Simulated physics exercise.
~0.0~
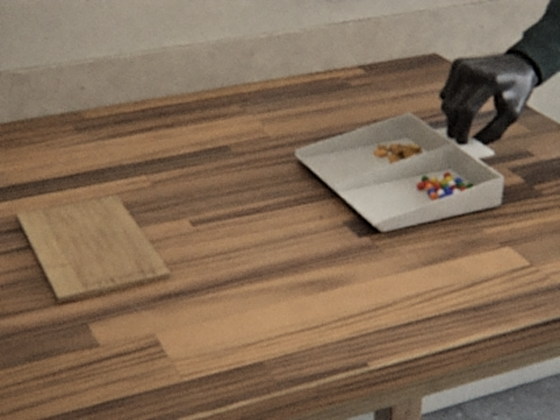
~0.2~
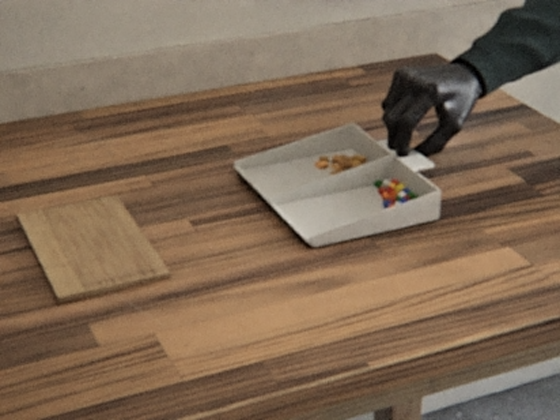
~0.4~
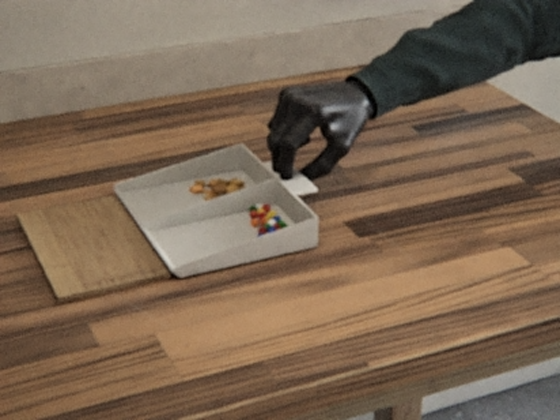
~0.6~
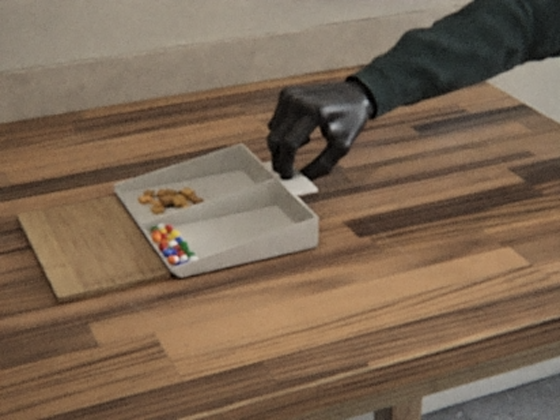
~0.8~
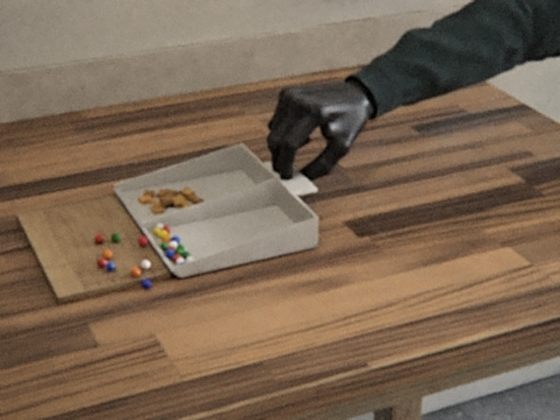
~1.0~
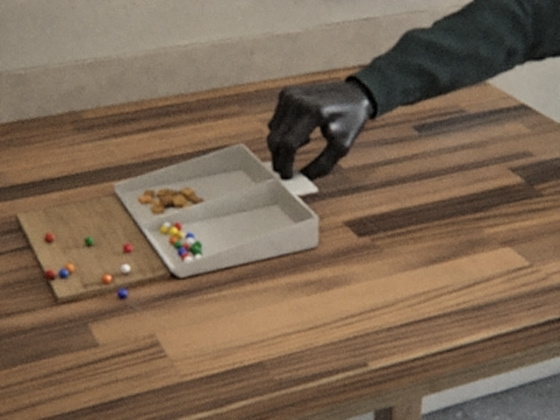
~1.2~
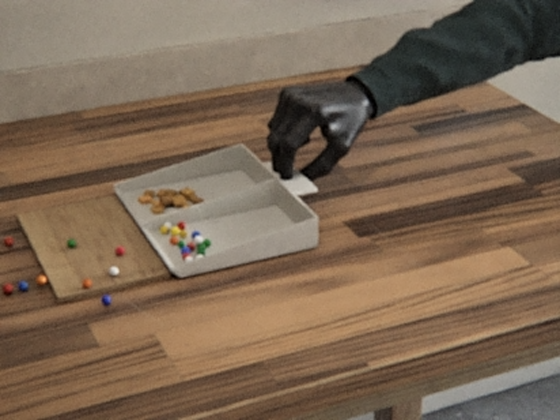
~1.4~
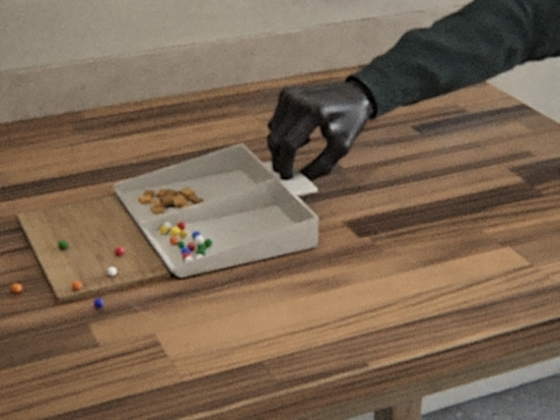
The footage shows a dark-gloved hand sliding a two-part tray left along a wooden table until it stops at a flat board; colorful beads in the front section partly spill over the board and table, while brown pieces behind shift forward but stay inside.
